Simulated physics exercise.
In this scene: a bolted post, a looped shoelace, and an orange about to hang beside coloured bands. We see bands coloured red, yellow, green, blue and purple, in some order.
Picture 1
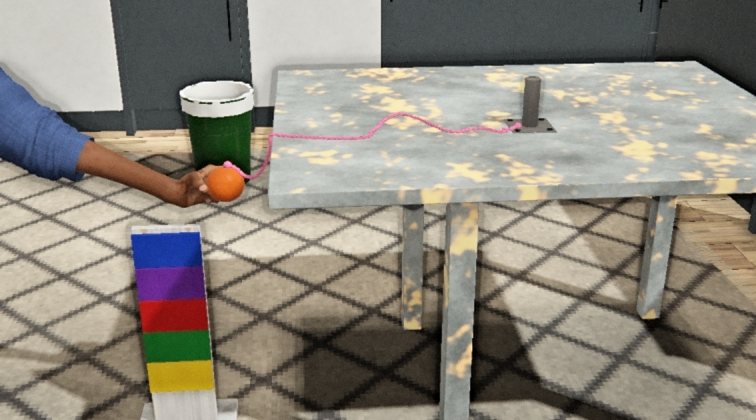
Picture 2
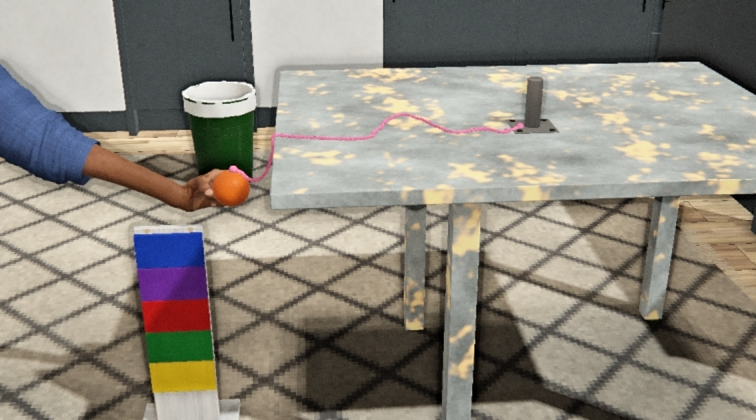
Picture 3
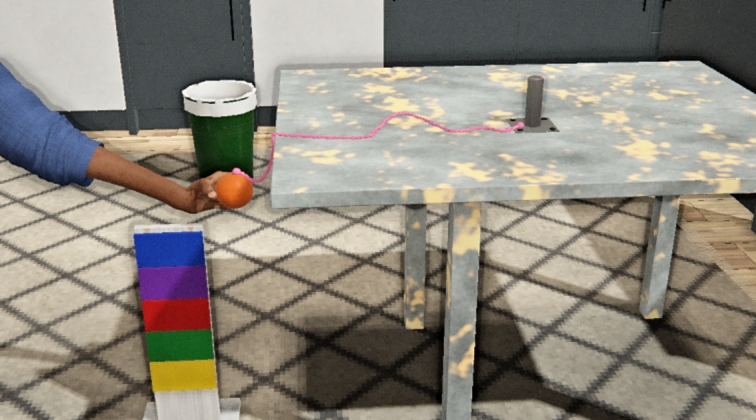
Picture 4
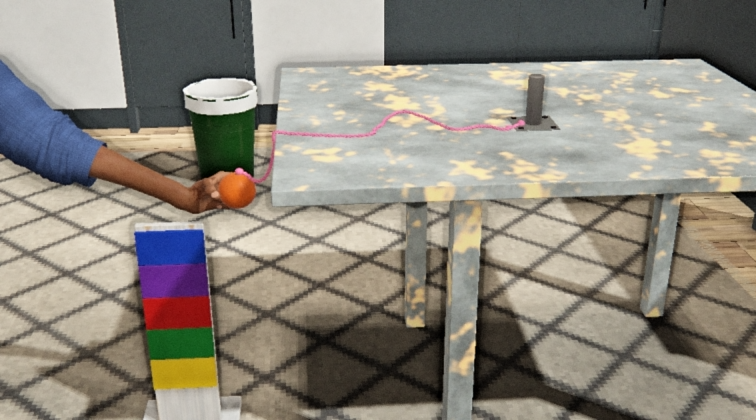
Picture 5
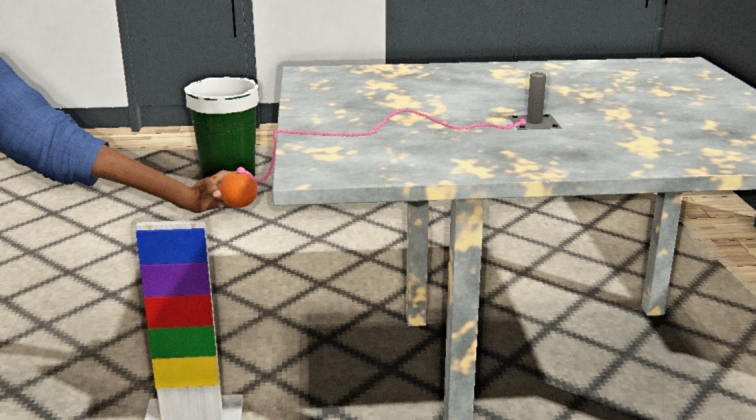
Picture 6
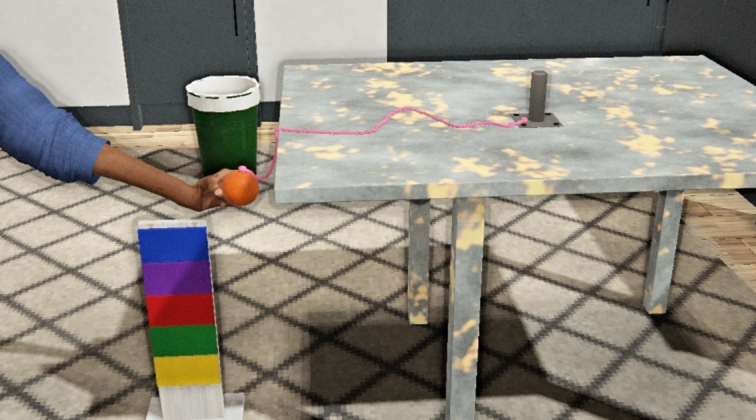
The clip shows a hand holding an orange attached to a pink shoelace that runs across a mottled table to a post, beside a board of coloured bands; the hand and orange shift very slightly right, otherwise almost nothing moves.
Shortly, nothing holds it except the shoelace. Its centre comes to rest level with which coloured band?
With the red one.
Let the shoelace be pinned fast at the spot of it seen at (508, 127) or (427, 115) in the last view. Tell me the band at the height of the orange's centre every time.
First try red, second try purple.
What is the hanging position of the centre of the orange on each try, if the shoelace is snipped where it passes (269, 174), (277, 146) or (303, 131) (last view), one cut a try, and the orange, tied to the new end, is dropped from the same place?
Taking them in turn, it's about (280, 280), then about (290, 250), and finally about (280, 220).
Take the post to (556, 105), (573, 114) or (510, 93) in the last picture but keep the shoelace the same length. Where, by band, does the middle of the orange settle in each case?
Try by try: Purple; purple; red.
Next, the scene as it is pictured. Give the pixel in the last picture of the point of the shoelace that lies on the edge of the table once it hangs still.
The one at (374, 131).
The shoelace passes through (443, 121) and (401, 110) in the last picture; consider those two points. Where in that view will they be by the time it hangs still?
Roughly at (415, 124), and the other roughly at (351, 126).
A little later, orange near (254, 305); level with red.
Next, orange near (318, 292); level with red.
Later still, orange near (275, 310); level with red.
When it is over, orange near (283, 311); level with red. The red one.
